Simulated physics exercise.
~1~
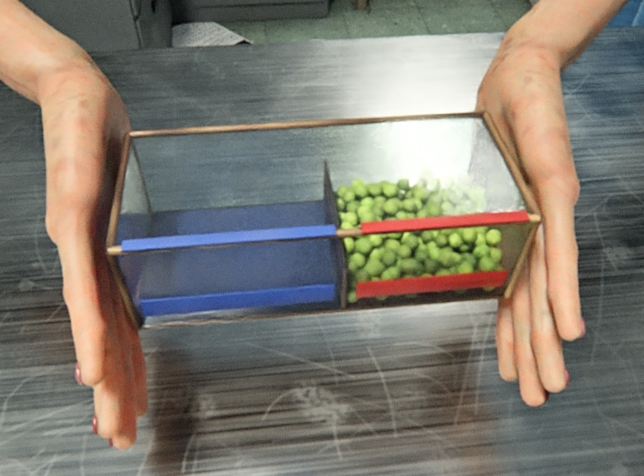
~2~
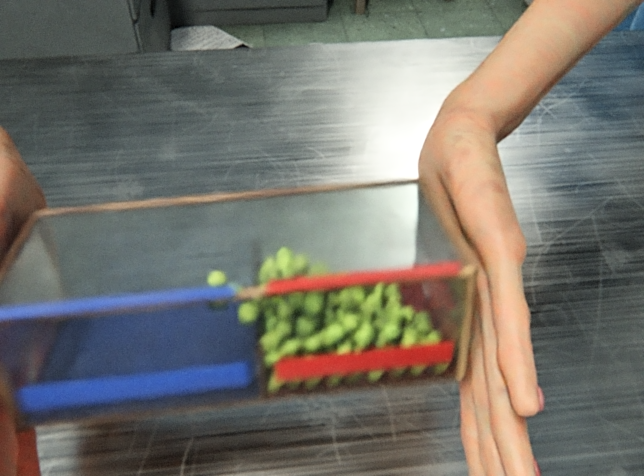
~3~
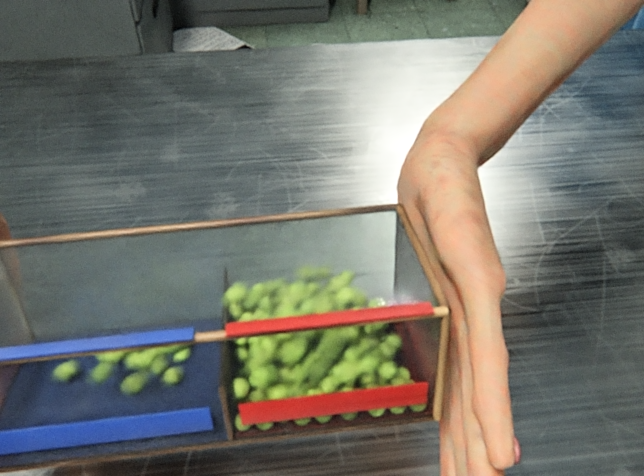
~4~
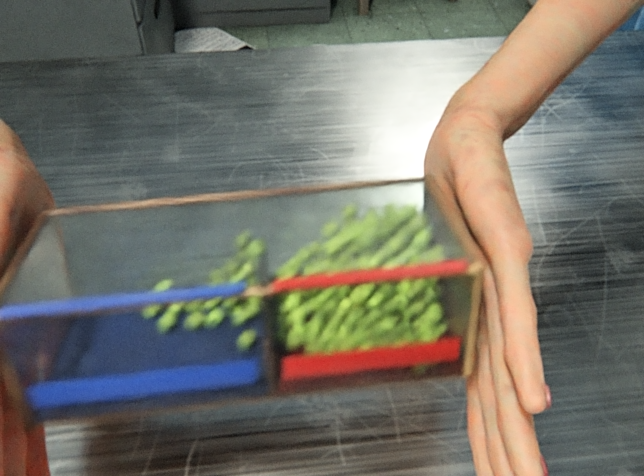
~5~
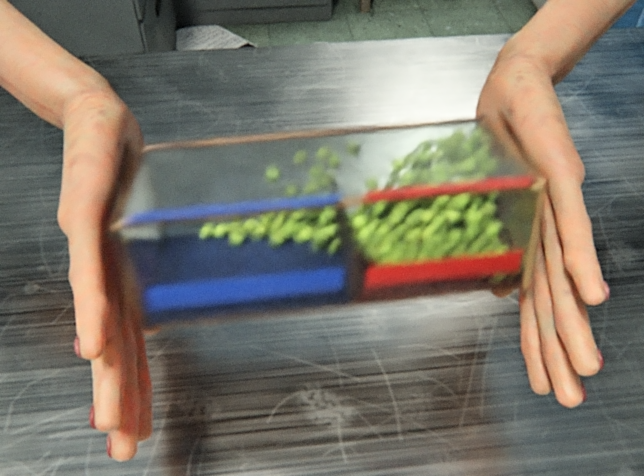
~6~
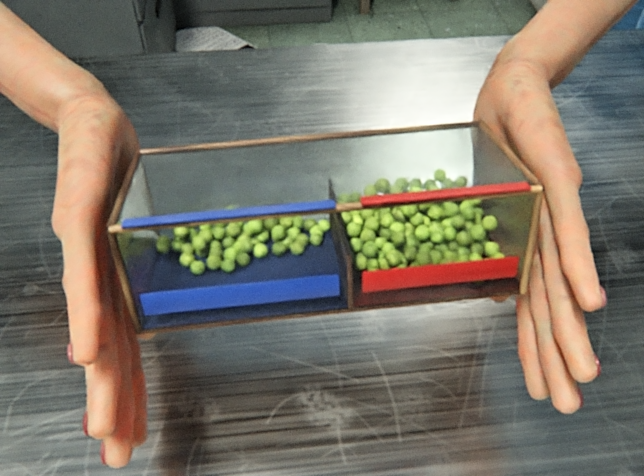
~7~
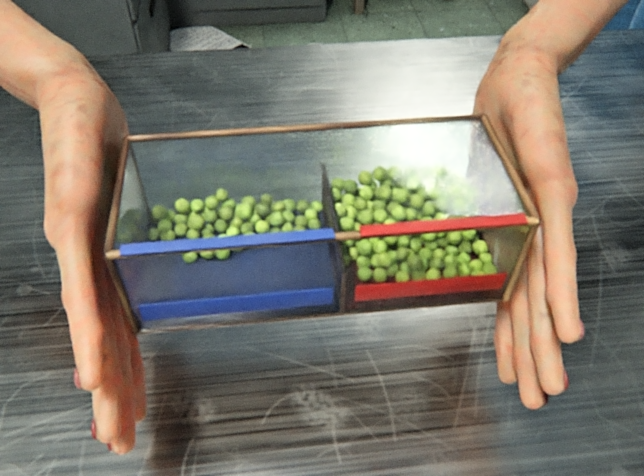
In the video, two hands hold a clear divided box with green peas all in the red-marked right side, then shake and tilt it so some peas hop over the partition, and finally hold it level with peas on both sides, more in the red one.
